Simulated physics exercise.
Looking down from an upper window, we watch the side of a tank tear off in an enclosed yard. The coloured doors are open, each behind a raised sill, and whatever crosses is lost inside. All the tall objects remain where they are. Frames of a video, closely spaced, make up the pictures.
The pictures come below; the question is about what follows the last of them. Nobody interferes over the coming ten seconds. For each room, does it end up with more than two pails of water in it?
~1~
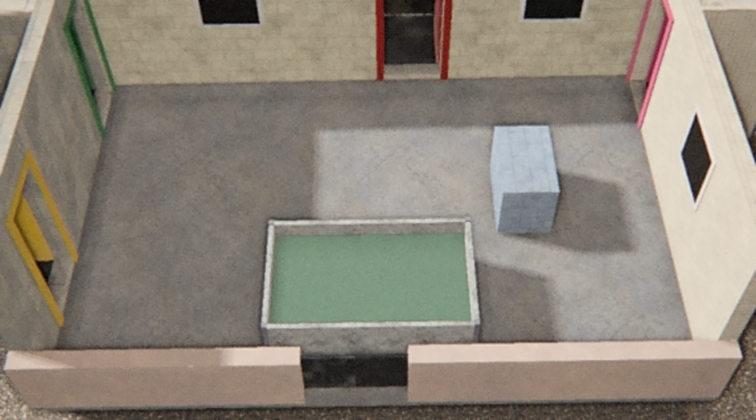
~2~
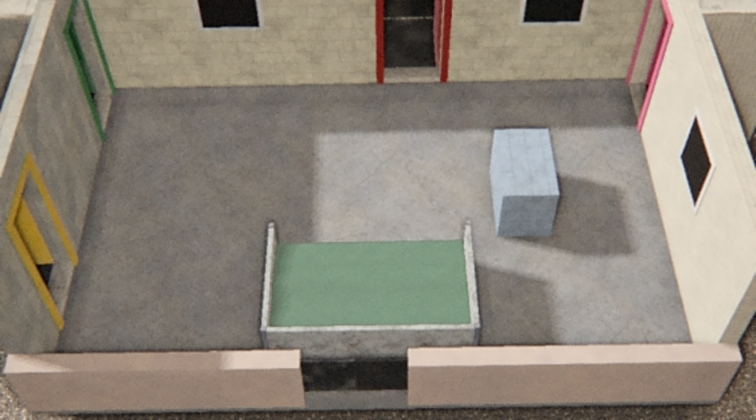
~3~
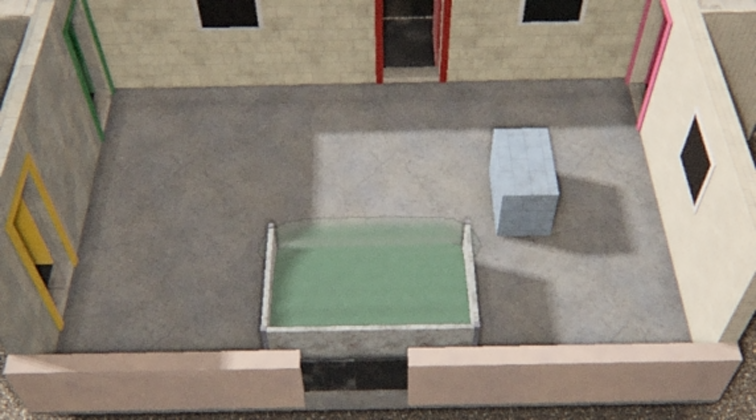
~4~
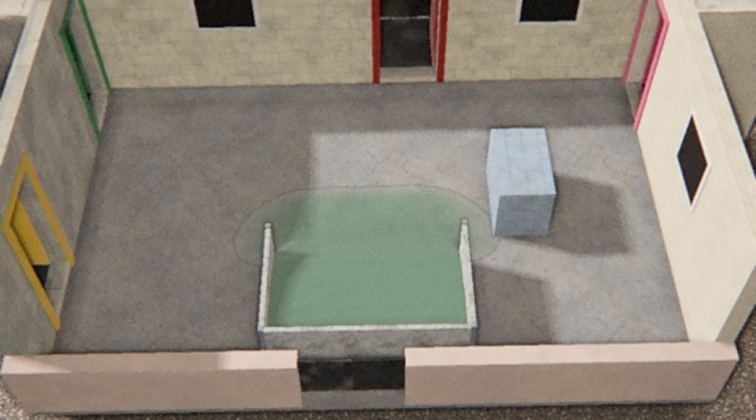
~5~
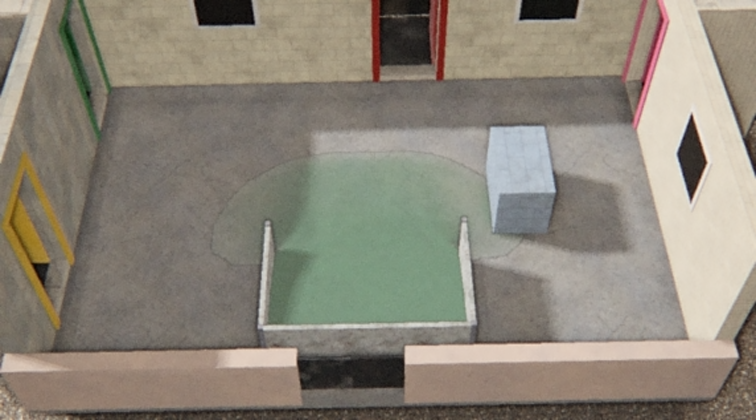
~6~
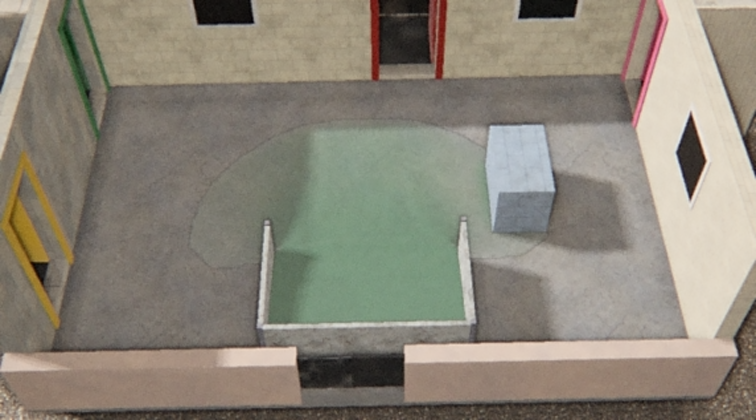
As I see it, I expect the green door to let through too much, I expect the red door to let through too much, I expect the yellow door to let through an acceptable amount, I expect the pink door to let through too much.
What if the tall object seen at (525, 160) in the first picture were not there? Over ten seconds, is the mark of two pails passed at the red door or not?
The red door breaks the limit.
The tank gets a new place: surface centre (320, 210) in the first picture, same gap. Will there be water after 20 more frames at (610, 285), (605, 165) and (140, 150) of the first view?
Points in turn: Not reached; inundated; inundated.
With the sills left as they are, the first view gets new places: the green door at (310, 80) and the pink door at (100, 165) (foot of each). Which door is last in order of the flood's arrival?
Answer: The yellow-painted one.
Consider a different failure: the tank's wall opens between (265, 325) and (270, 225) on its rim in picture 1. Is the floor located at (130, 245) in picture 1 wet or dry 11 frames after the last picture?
Answer: Under water.
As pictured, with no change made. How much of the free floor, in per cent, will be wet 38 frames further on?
Roughly 90 per cent.
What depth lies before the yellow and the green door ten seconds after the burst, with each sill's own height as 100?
Estimate, in order: 90 and 40 percent.
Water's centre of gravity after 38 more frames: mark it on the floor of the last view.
I reckon somewhere around (322, 193).
A moment on, water covers 45 % of the floor; the green door not reached, the red door over two buckets in, the yellow door not reached, the pink door not reached.
Next, water covers 50 % of the floor; the green door not reached, the red door far over two buckets in, the yellow door not reached, the pink door not reached.
Then, water covers 55 % of the floor; the green door far over two buckets in, the red door far over two buckets in, the yellow door not reached, the pink door over two buckets in.
Later, water covers 90 % of the floor; the green door far over two buckets in, the red door far over two buckets in, the yellow door wet at the sill, nothing in, the pink door far over two buckets in.
In the end, water covers 100 % of the floor; the green door far over two buckets in, the red door far over two buckets in, the yellow door wet at the sill, nothing in, the pink door far over two buckets in.
